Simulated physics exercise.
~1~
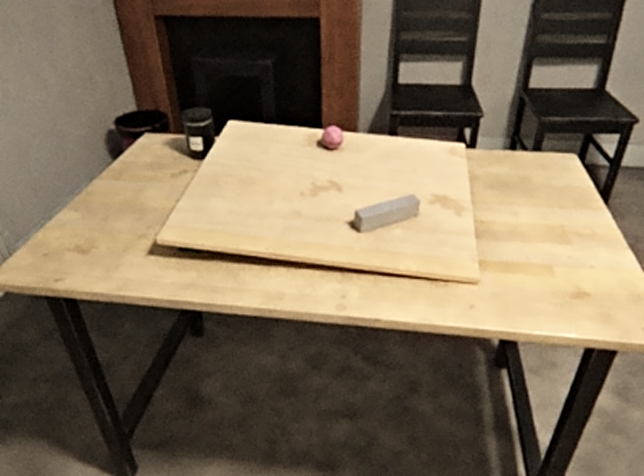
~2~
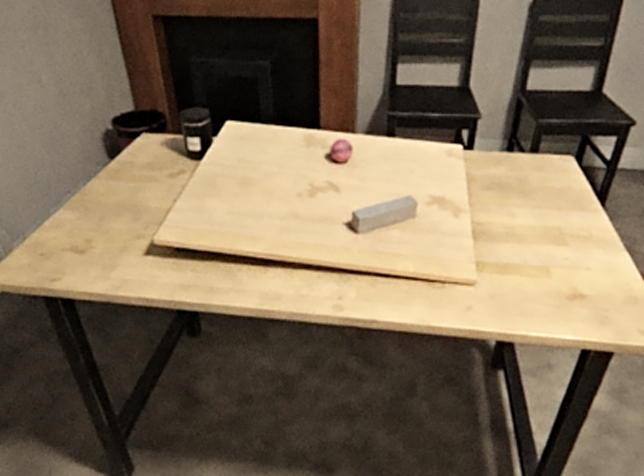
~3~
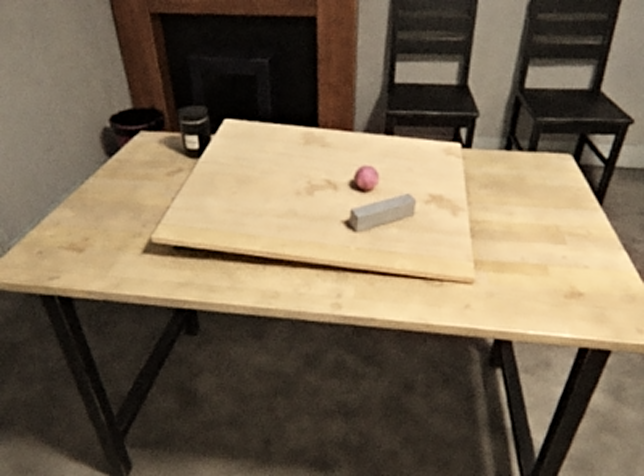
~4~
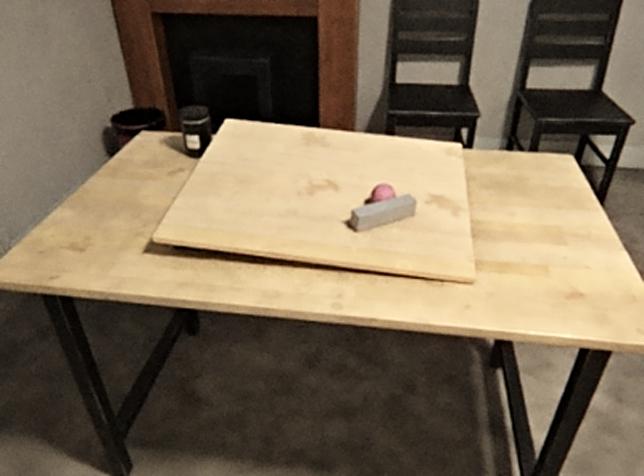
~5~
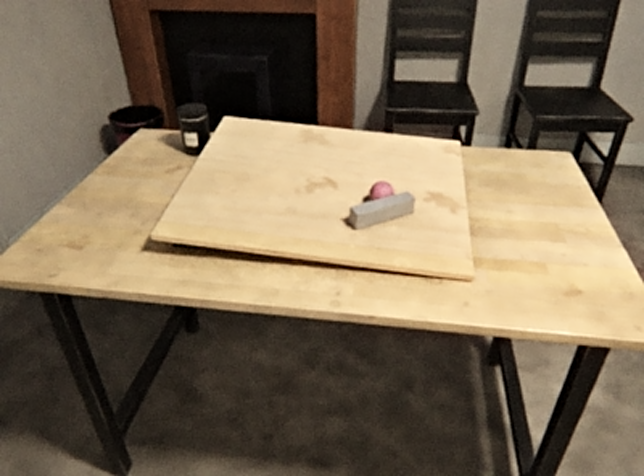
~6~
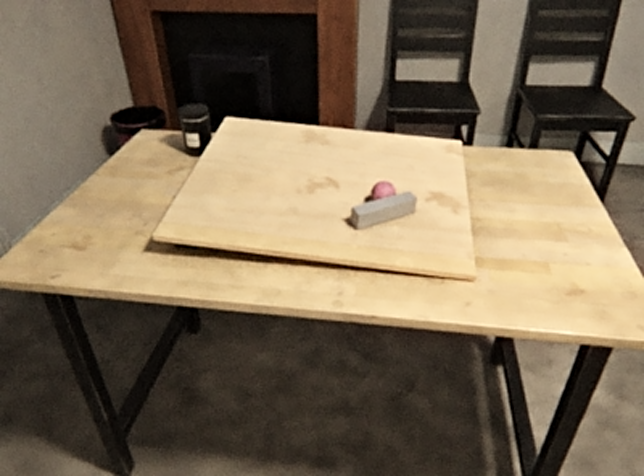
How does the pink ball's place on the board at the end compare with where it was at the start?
At the start the pink ball is near the far edge of the board, and at the end it is nearer to the viewer and further right, resting against the far side of the grey block.
At the start, a pink ball sits near the far edge of a pale wooden board that lies tilted on a table, with a grey block fixed on the board and a black jar standing behind its left side. The ball rolls towards the viewer and slightly to the right. It keeps going down the slope and closes in on the grey block. It then meets the far side of the block and stops there. At the end, the ball rests behind the block, still on the board, and the jar stands where it was.
